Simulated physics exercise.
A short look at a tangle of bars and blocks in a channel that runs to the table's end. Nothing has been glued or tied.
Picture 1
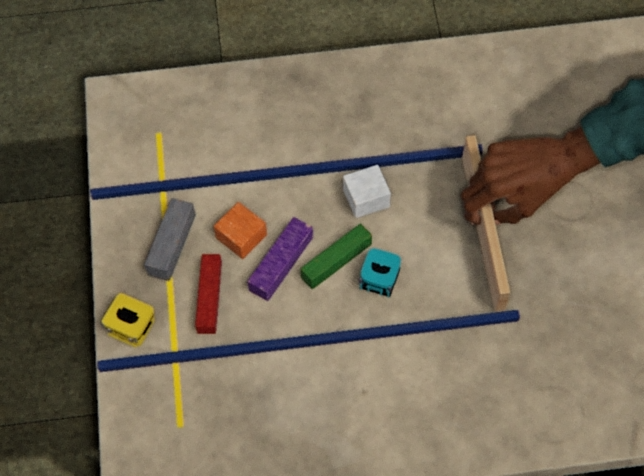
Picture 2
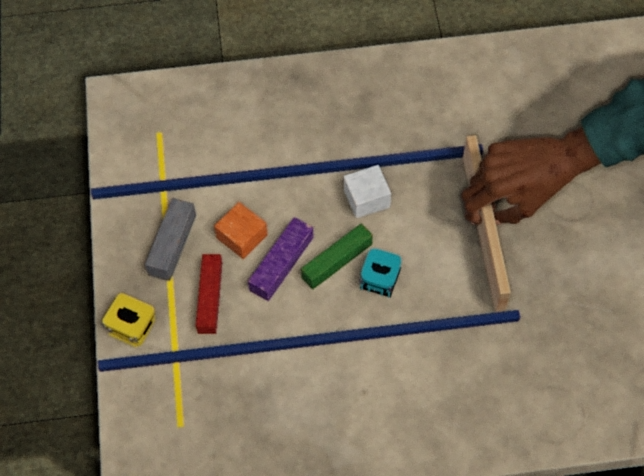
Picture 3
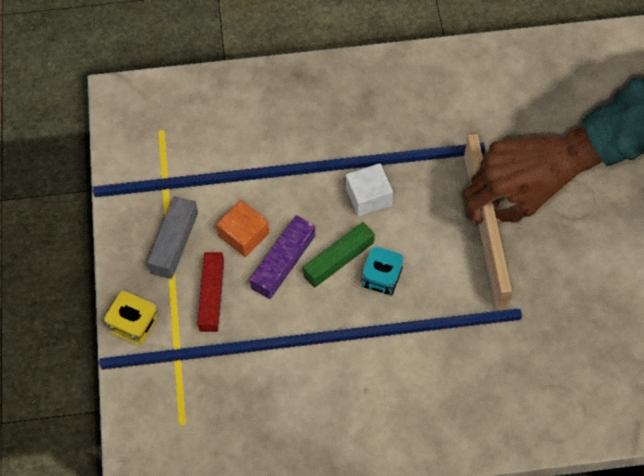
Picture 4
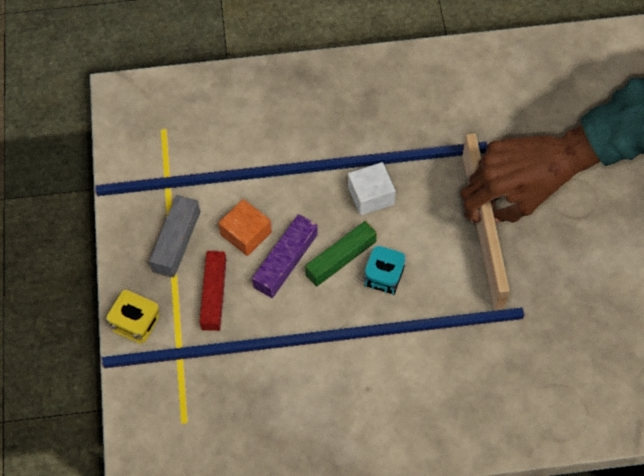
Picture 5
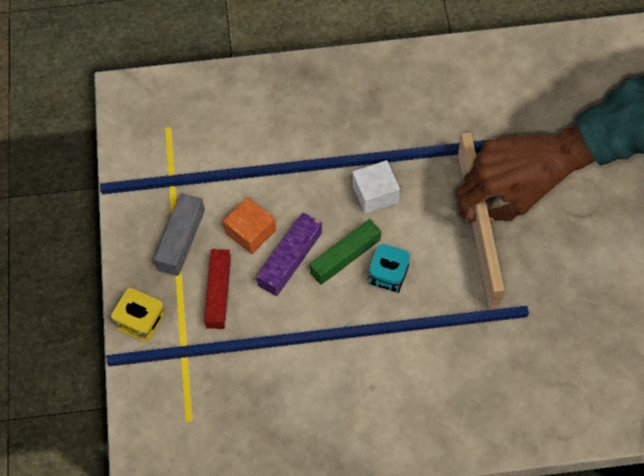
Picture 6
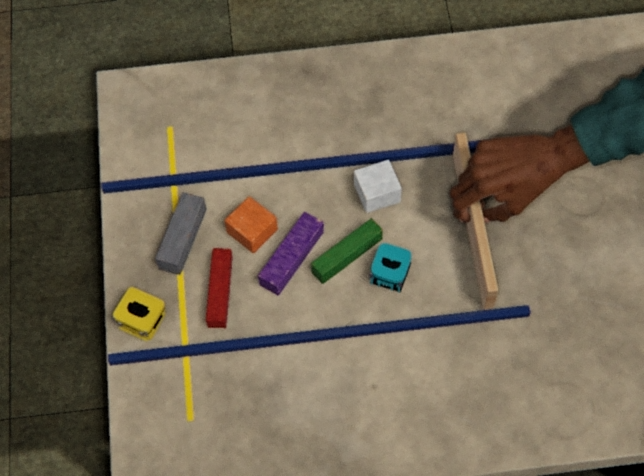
A dark-skinned hand in a teal sleeve, at the right of a pale stone-like tabletop seen from above, holds a wooden board upright between two blue rails. Left of it lie a white block, teal case, green, purple and red bars, orange block, and, by a yellow line, a grey bar and yellow case. The view drifts slightly, then the hand slides the board a little left, the pieces staying put on the table.
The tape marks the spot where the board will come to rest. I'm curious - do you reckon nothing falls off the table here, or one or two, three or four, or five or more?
Turns out one or two get pushed past the edge and drop.
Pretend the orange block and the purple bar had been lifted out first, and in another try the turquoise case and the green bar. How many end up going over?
Result: 1 in the first case, with 0 in the second.
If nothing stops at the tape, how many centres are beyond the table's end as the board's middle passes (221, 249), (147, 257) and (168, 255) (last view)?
Place by place: 0, 4 and 2.
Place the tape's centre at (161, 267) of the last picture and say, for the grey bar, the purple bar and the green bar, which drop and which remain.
Starting with the grey bar, it ends up falling, then the purple bar keeps its place, then the green bar keeps its place.
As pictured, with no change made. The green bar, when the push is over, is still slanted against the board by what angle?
About 40 degrees.
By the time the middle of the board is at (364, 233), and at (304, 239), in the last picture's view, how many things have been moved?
Tally: First 3; then 6.
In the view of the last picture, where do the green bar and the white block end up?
About (148, 275), and about (156, 196).
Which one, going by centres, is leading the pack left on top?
The red bar is the one.
A little later, none off yet; yellow case at rest near (141, 315); grey bar at rest near (181, 233); red bar at rest near (219, 288).
Next, none off yet; yellow case at rest near (141, 315); grey bar shifted a little near (170, 232); red bar shifted a little near (185, 292).
When it is over, the number that fall off is one or two; down, grey bar and yellow case.
